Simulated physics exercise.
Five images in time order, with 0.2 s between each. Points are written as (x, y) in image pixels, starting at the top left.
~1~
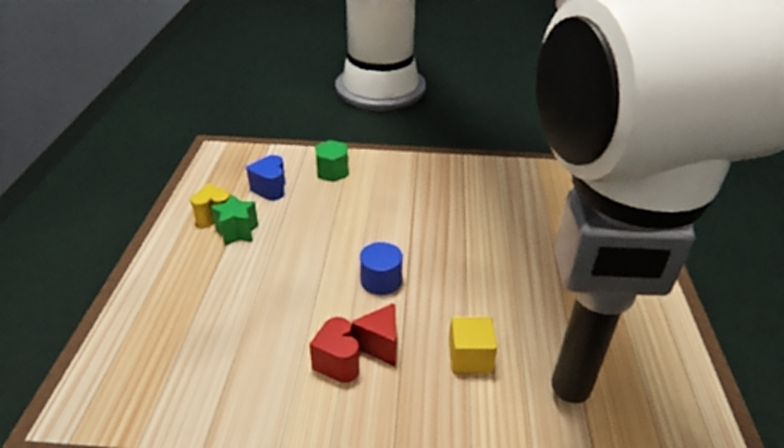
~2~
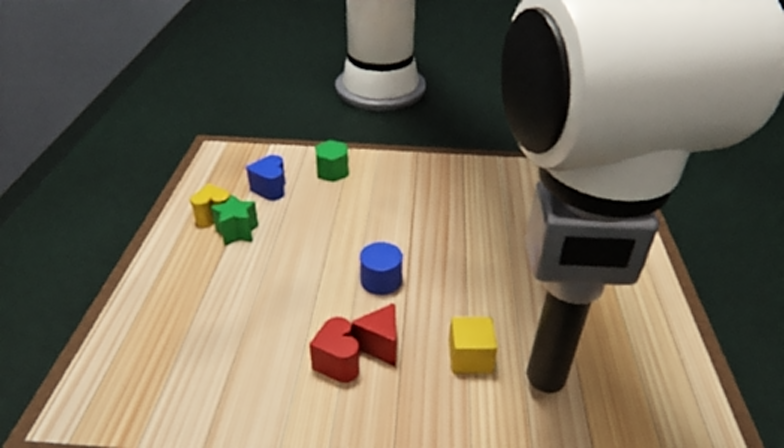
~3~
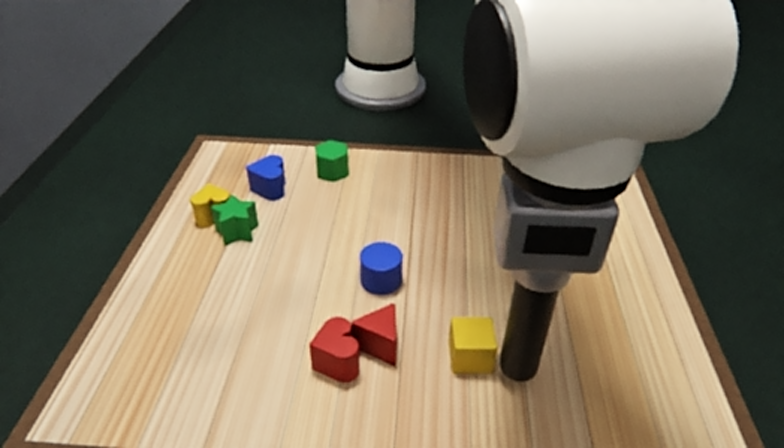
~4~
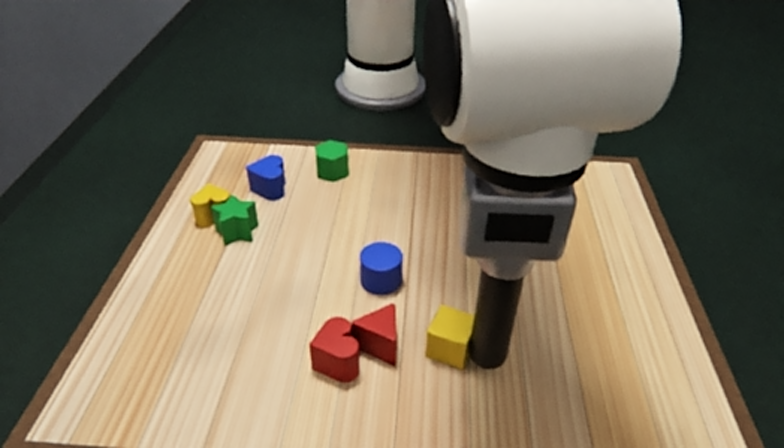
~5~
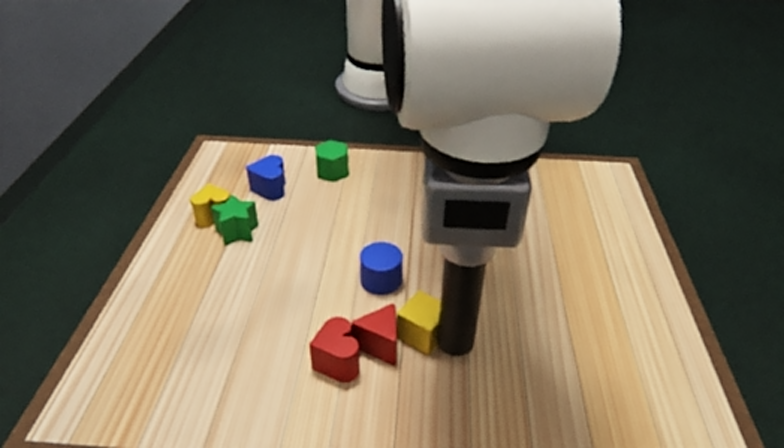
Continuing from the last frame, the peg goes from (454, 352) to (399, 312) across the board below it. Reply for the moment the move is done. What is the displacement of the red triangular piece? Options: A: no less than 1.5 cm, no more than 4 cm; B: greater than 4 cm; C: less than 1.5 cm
C: Less than 1.5 cm.
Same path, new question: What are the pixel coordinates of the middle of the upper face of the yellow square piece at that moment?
I'd guess (373, 270).
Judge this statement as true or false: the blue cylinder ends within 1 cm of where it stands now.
The claim does not hold.
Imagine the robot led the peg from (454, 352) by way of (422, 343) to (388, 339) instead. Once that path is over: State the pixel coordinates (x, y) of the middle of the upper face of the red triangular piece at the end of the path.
When the path ends, it will be at (354, 314).
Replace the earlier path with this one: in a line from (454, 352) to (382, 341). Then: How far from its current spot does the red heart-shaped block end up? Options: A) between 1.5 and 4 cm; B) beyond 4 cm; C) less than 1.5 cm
Correct choice: C.
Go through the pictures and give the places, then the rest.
The first picture shows lower end of the peg (571, 388), tops of blocks, red heart-shaped block (336, 337), red triangular piece (380, 321), blue cylinder (381, 255), yellow square piece (474, 332).
The second picture shows peg (546, 378), blocks as before.
The third picture shows peg (518, 368), blocks as before.
The fourth picture shows peg (488, 356), yellow square piece (454, 323).
The fifth picture shows peg (455, 343), red heart-shaped block (336, 337), red triangular piece (380, 321), blue cylinder (381, 255), yellow square piece (425, 309).
On the path given first. Halfway along, peg (427, 322); red triangular piece (375, 315), turned 25° anticlockwise; yellow square piece (398, 288).
At the end, peg (399, 303); red heart-shaped block not moved; red triangular piece (375, 315), turned 25° anticlockwise; blue cylinder (367, 239); yellow square piece (373, 270).
